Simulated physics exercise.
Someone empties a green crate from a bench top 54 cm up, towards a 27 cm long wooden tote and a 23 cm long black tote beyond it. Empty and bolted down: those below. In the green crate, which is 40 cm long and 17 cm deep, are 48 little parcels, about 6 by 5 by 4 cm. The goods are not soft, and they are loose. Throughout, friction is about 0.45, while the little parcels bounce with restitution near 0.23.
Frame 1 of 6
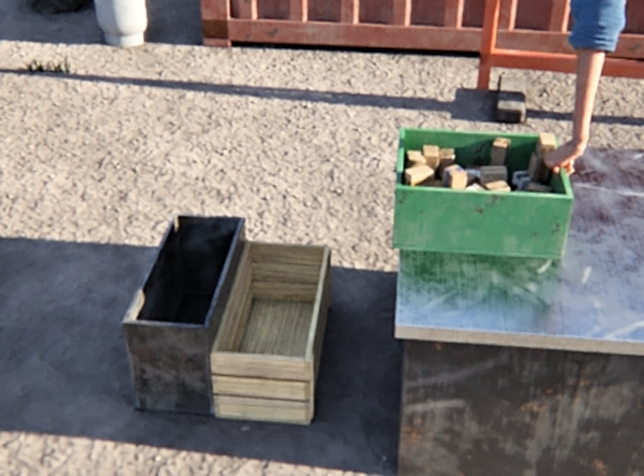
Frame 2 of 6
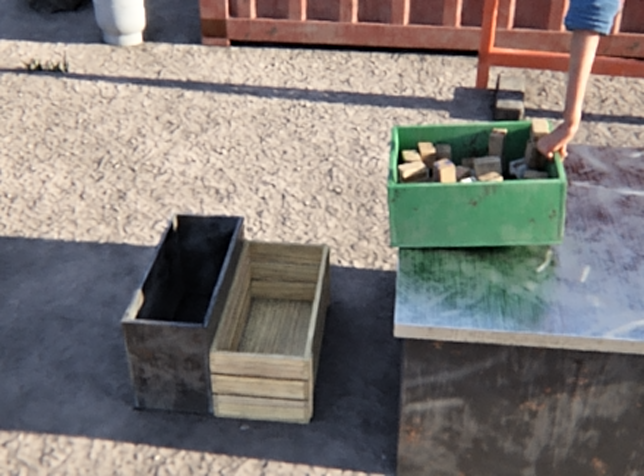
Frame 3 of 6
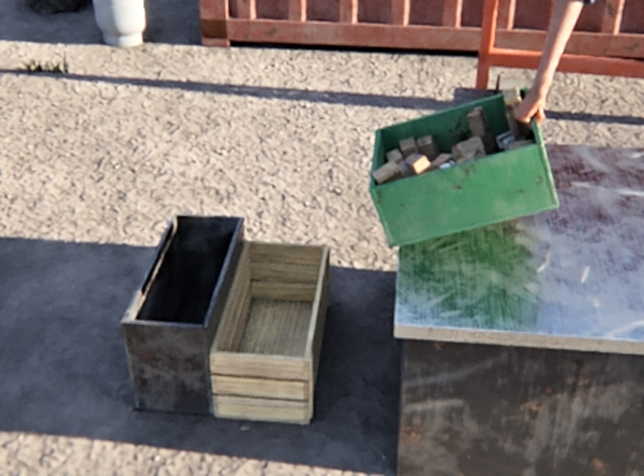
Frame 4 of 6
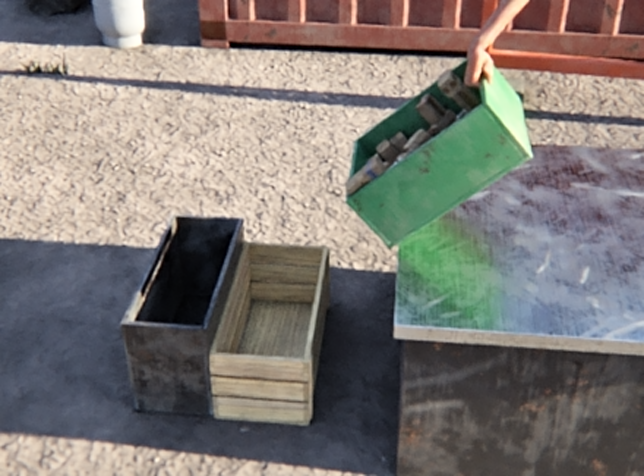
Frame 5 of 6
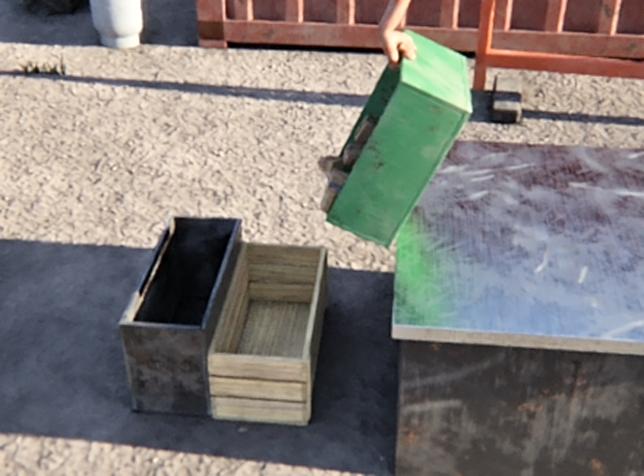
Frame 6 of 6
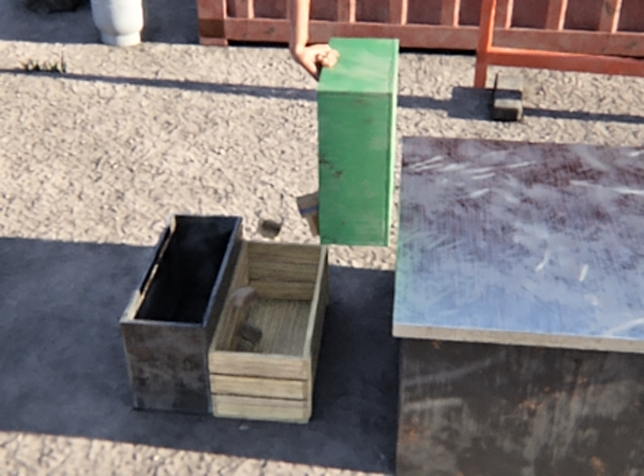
A hand tilts a green crate leftward off a bench, dropping blocks toward a wooden tote.
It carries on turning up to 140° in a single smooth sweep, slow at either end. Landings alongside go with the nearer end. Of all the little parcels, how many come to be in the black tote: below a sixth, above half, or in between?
Of the little parcels, below a sixth end in the black tote.
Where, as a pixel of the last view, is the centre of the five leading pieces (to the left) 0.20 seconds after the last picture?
Mean position approx. (270, 316).
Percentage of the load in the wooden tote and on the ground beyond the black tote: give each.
Roughly 95 % for the first place and 0 % for the second.
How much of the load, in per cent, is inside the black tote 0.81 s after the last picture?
By that time, roughly 0 percent.
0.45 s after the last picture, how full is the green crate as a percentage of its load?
Roughly 75 per cent is still inside.
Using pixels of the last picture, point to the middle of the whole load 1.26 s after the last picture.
About (272, 351).
Then, 0.20 s after the last picture, tilt 109°; 40 still in the green crate, 3 in the wooden tote and 5 in the air.
Then, 0.45 s after the last picture, tilt 127°; 35 still in the green crate, 10 in the wooden tote and 3 in the air.
Then, 0.81 s after the last picture, tilt 140°; 37 in the wooden tote and 11 in the air.
When it is over (1.26 s after the last picture), 45 in the wooden tote and 3 on the ground short of the wooden tote. Asked share, 0 of 48, 0 per cent.
